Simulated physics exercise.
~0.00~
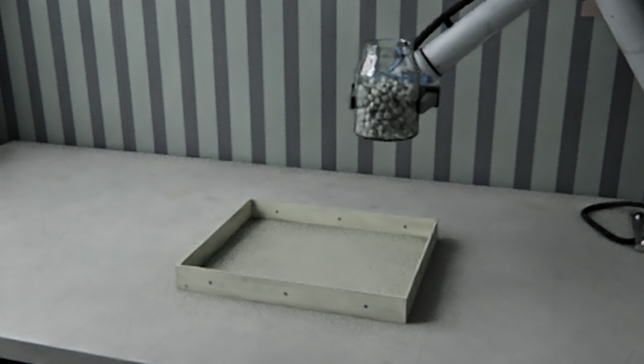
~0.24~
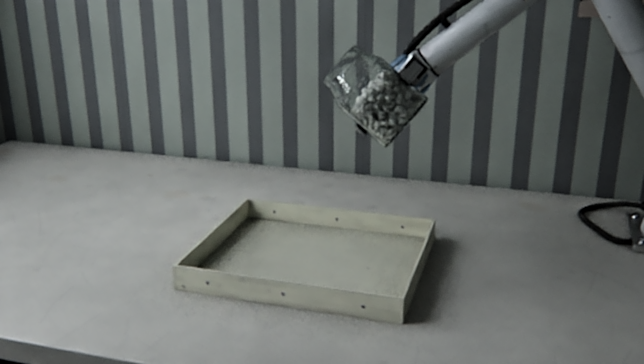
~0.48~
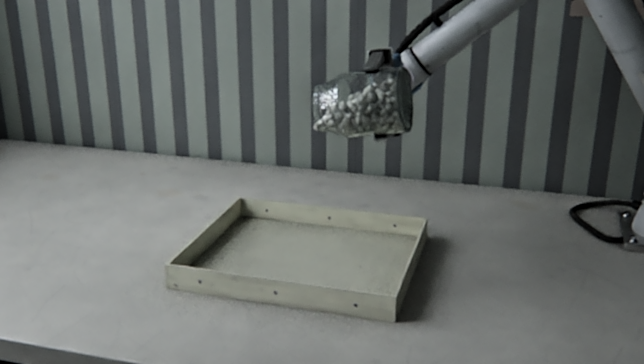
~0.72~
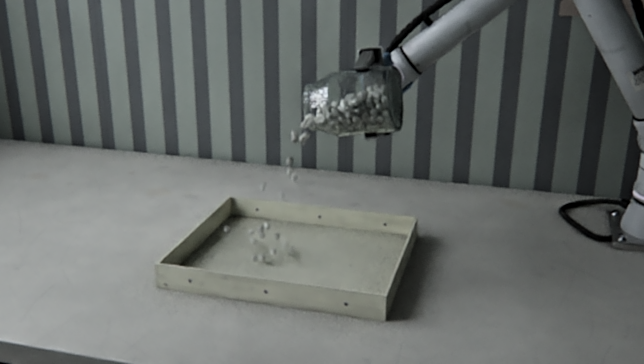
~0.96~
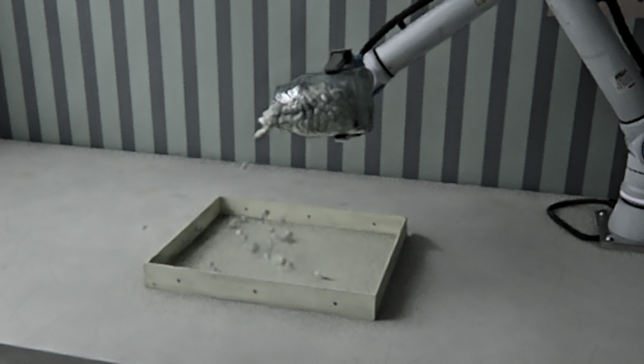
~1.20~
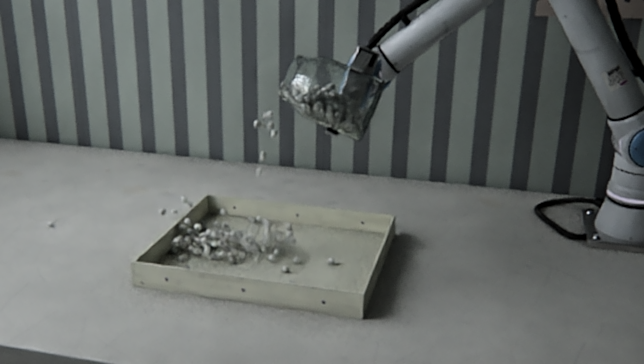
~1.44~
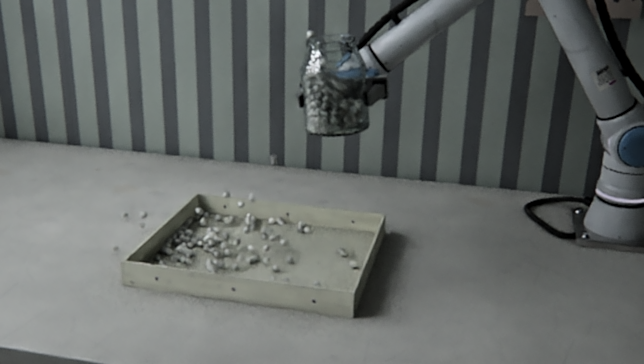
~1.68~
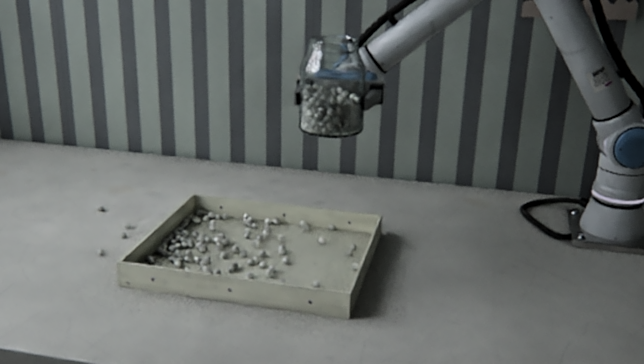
A robot arm tips a jar, spills some beads into a tray, and rights it.
